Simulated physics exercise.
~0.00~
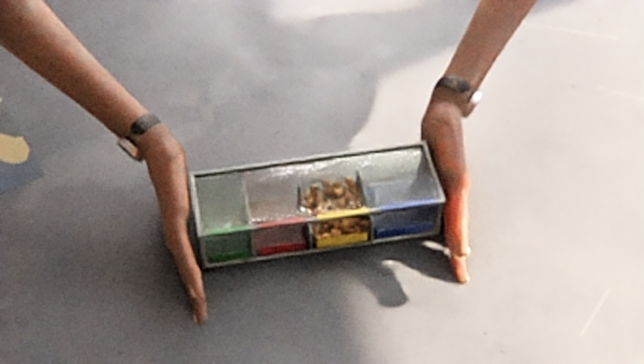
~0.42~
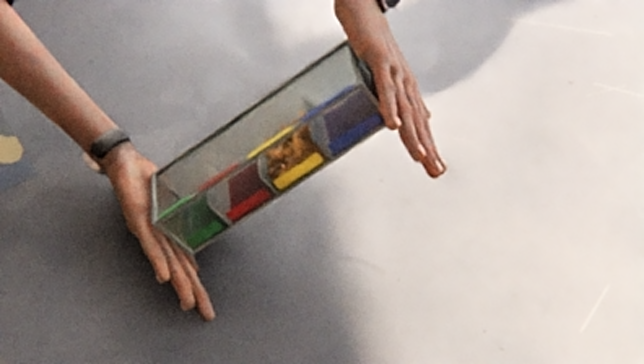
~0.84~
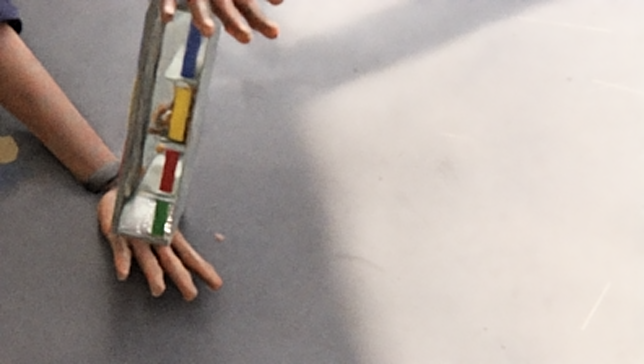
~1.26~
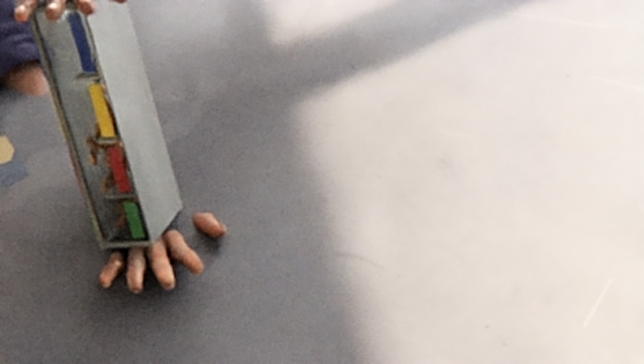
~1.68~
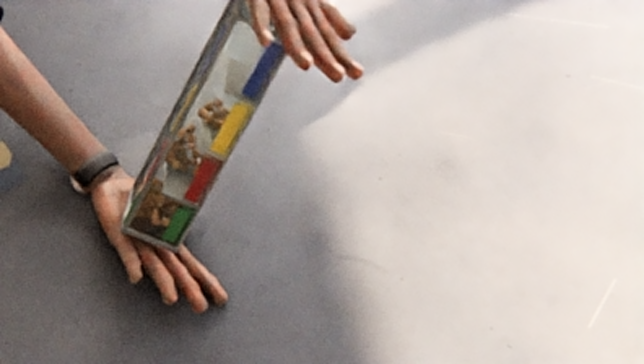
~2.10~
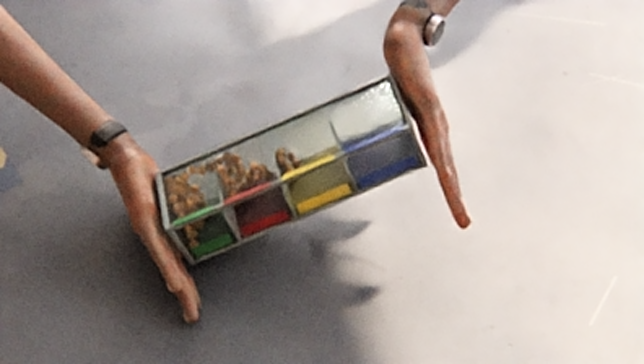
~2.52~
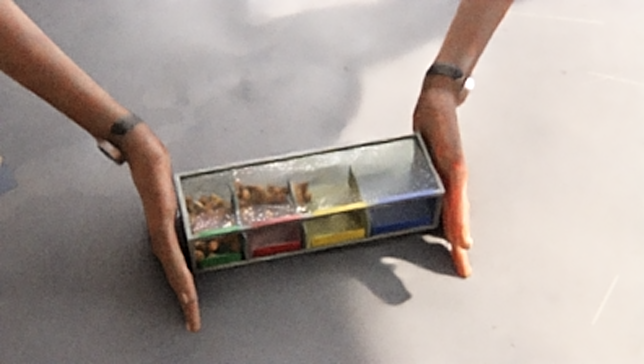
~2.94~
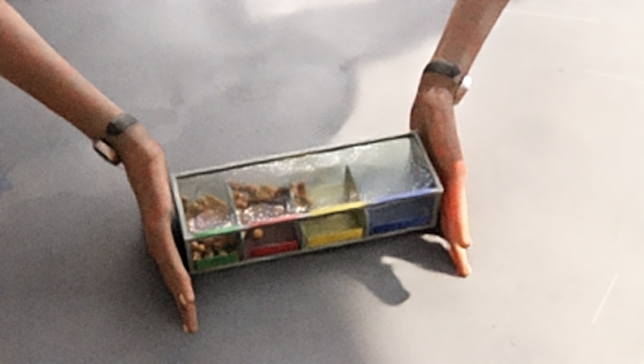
A clear-lidded box with green, red, yellow and blue compartments is tipped by two hands onto its left end, past upright, then laid flat again, its roasted chickpeas spilling from the yellow section leftward and ending mostly in green and red, with few in yellow and none in blue.
